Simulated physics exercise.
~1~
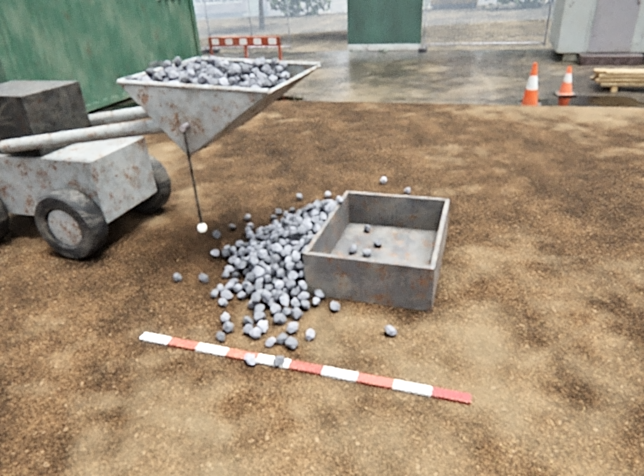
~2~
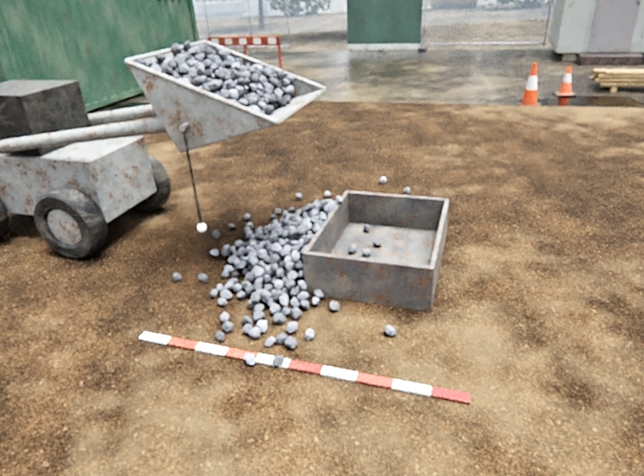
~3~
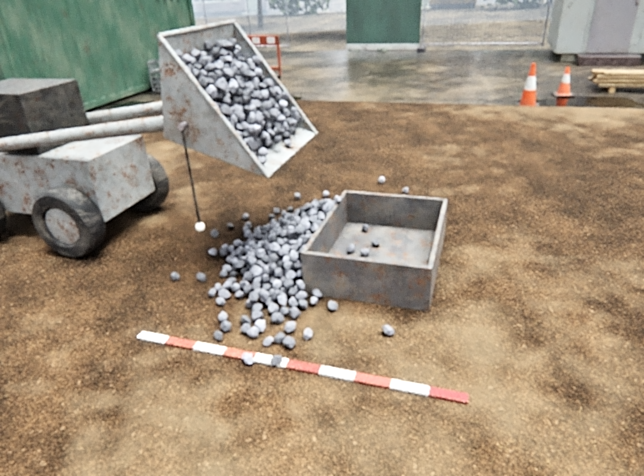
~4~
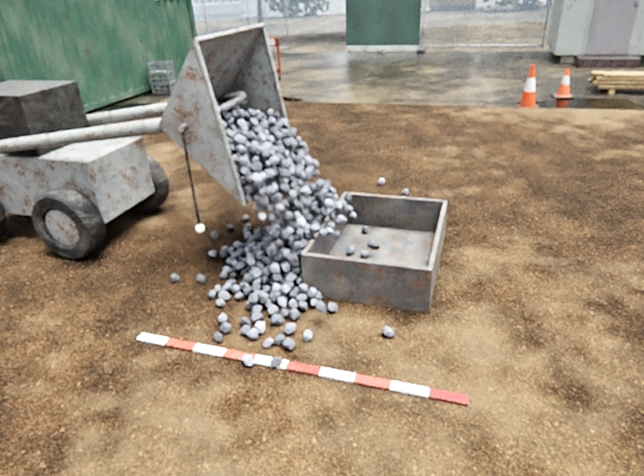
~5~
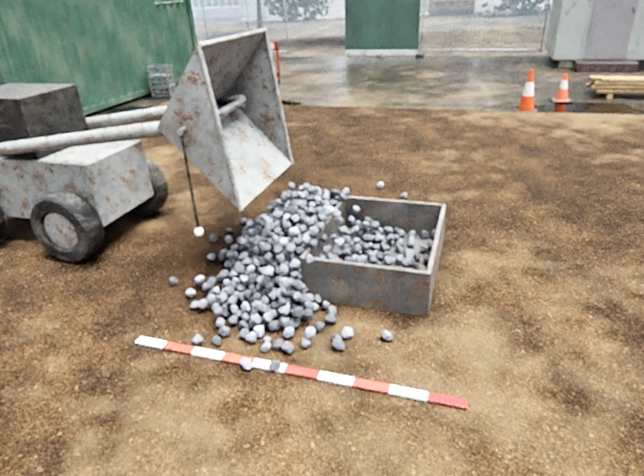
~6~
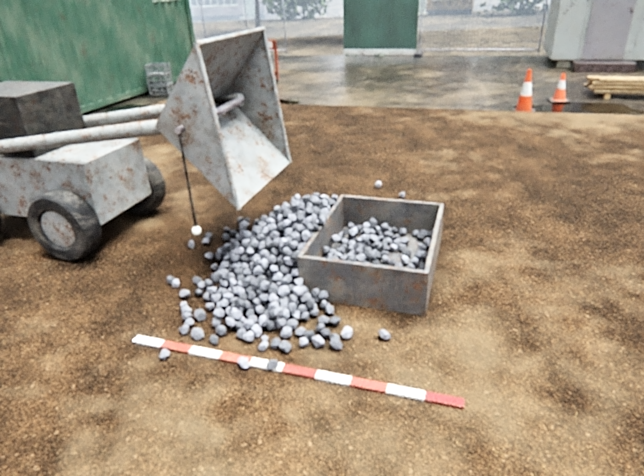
We see a rusty grey loader tip its full bucket down to the right, spilling grey stones onto a heap already on the brown ground and into an open box beside it. The empty bucket stays tilted, with most stones piled outside the partly filled box.
